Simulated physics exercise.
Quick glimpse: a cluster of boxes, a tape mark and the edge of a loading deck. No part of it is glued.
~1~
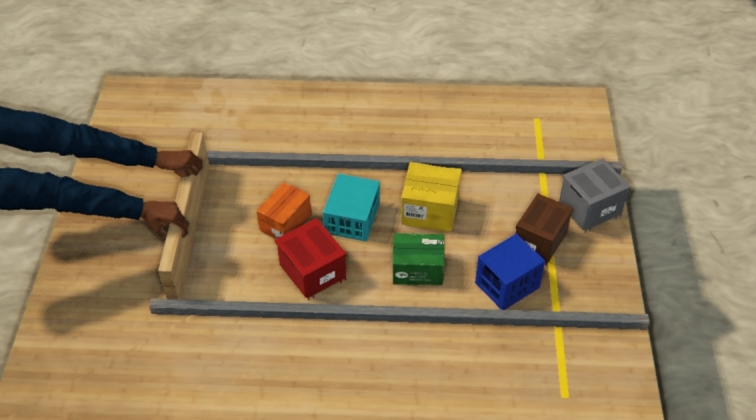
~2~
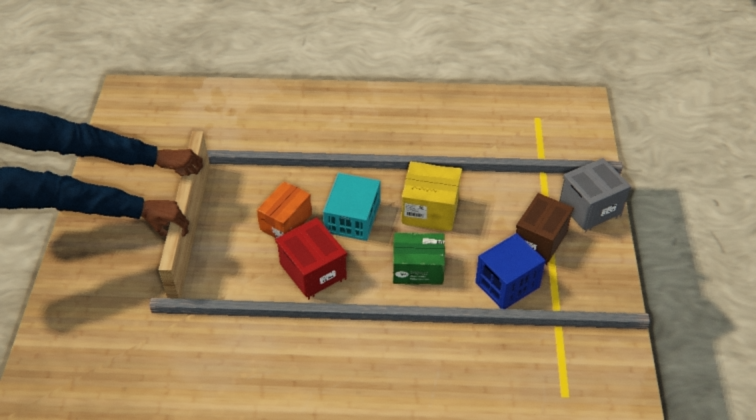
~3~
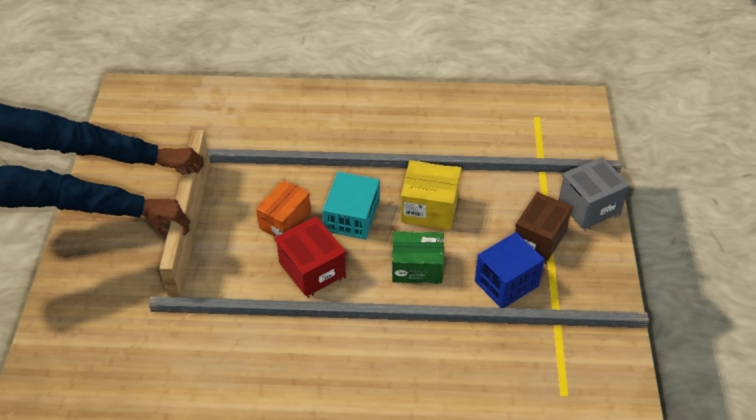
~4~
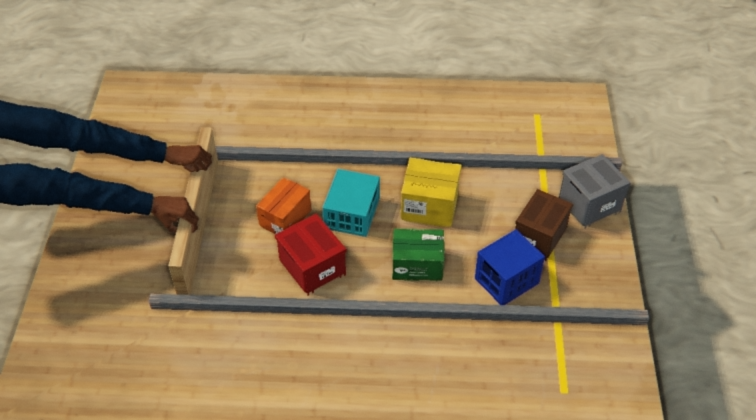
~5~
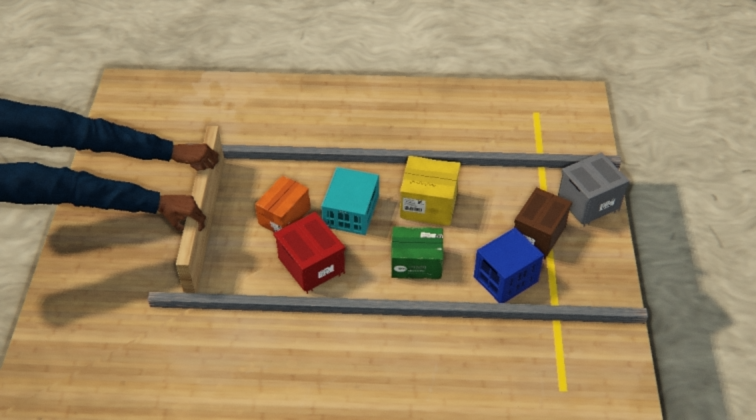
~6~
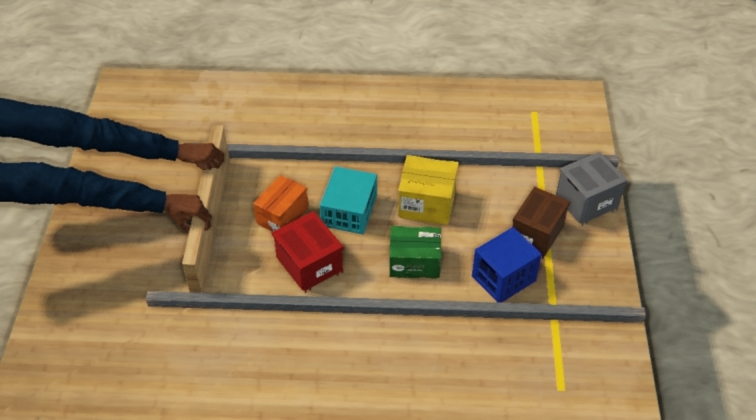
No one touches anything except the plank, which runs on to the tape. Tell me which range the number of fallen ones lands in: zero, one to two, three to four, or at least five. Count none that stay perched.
Count: Three or four.
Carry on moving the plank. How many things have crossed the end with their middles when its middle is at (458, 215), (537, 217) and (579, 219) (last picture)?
Counts by place: 0 / 4 / 6.
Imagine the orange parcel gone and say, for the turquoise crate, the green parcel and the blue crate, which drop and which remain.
The turquoise crate is still there. The green parcel is still there. The blue crate is gone.
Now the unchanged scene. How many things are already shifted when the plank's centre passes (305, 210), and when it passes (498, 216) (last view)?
Counts: 3, 8.
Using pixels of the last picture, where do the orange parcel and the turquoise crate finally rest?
Orange parcel at about (562, 208), turquoise crate at about (601, 202).
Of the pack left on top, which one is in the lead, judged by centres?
That one's the green parcel.
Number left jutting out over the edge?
Things overhanging at the end: 1.
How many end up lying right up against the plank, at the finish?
Looks like 2 of them, all told.
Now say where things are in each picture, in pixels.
The first picture shows grey tote (593, 196); brown tote (543, 229); blue crate (509, 272); plank (186, 214); tape (549, 241).
The second picture shows brown tote (543, 229); plank (187, 213).
The third picture shows blue crate (509, 270); red tote (311, 258).
The fourth picture shows grey tote (593, 191); green parcel (418, 255).
The fifth picture shows brown tote (541, 223); turquoise crate (351, 201).
The sixth picture shows grey tote (590, 189); brown tote (539, 223); blue crate (506, 265); plank (208, 207); tape (546, 234).
Soon after, none off yet; grey tote at rest near (590, 189); brown tote at rest near (539, 223); blue crate at rest near (506, 265).
After that, none off yet; grey tote moving near (595, 189); brown tote displaced a little near (569, 227); blue crate displaced about its own width near (561, 271).
In the end, the number that fall off is three or four; gone, yellow parcel, blue crate, brown tote and grey tote.
